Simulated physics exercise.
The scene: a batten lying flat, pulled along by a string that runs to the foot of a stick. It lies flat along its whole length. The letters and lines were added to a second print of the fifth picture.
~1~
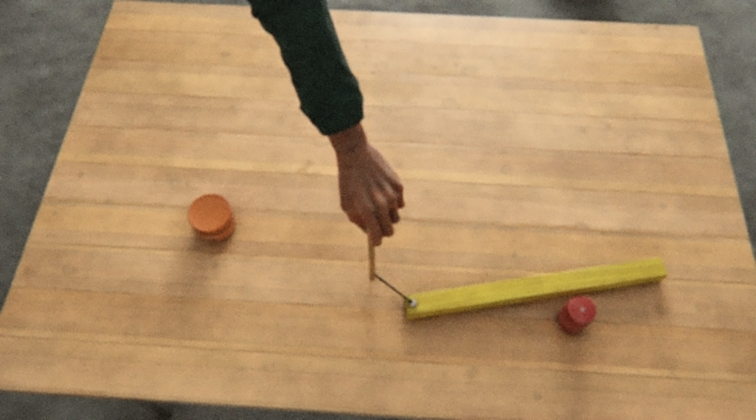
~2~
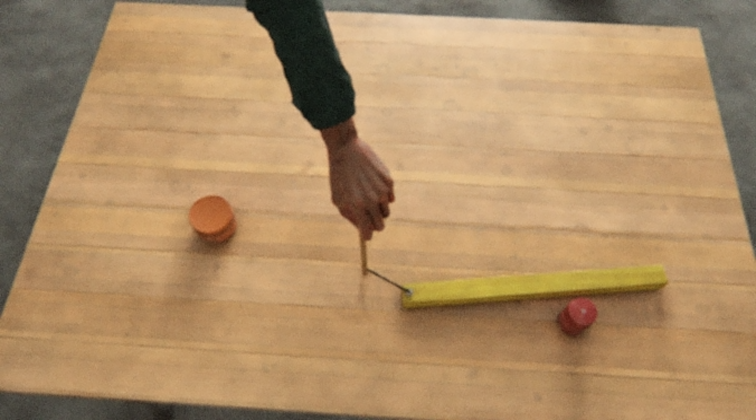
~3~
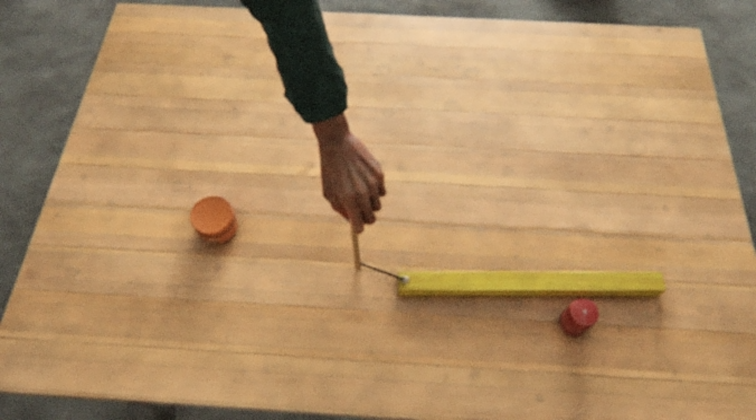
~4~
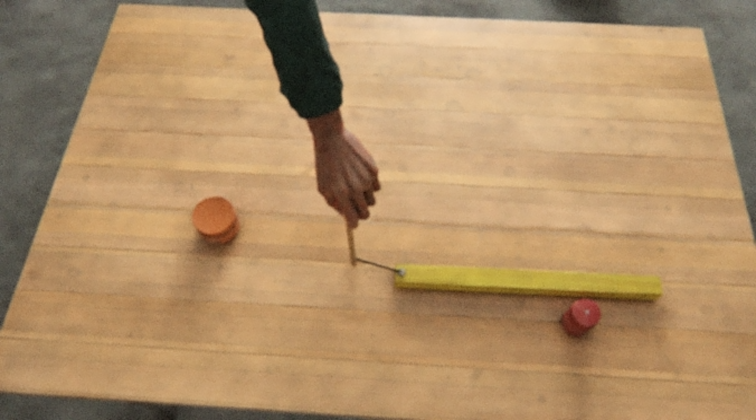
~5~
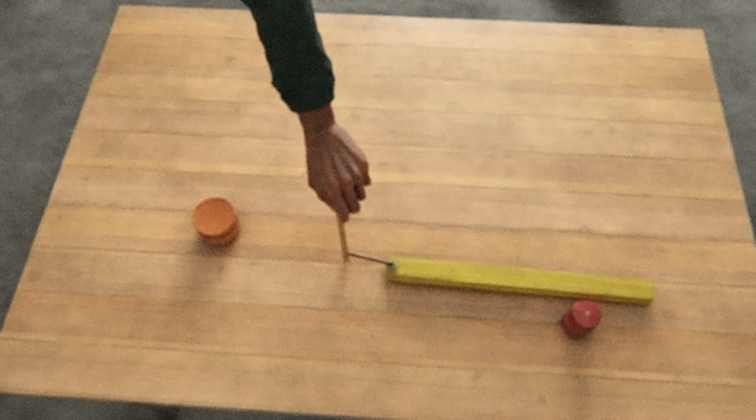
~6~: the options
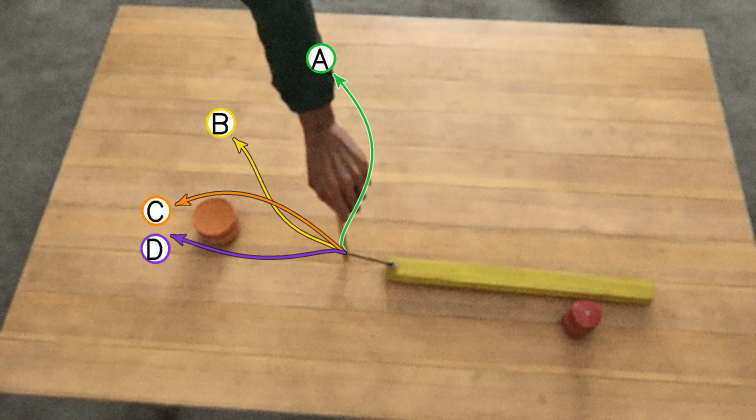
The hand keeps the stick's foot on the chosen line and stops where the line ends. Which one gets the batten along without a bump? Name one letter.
Only B misses them all.
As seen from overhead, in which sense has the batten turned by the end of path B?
Clockwise.
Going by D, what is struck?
It meets the orange tub.
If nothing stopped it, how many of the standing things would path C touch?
It touches one.
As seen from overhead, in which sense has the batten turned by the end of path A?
On that path, clockwise.
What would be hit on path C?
It is the orange tub.
On the marked copy, A from (345, 253) via (372, 151) to (334, 75); B from (345, 253) via (273, 205) to (234, 139); C from (345, 253) via (265, 200) to (176, 204); D from (345, 253) via (250, 257) to (172, 236).
Taking B. A third of the way, foot of the stick (288, 223), middle of the batten (453, 262).
Two thirds of the way, foot of the stick (258, 174), middle of the batten (403, 240).
When it is over, foot of the stick (229, 137), middle of the batten (359, 212); nothing has been touched.
As for the rest, A meets the red candle; C meets the orange tub; D meets the orange tub.
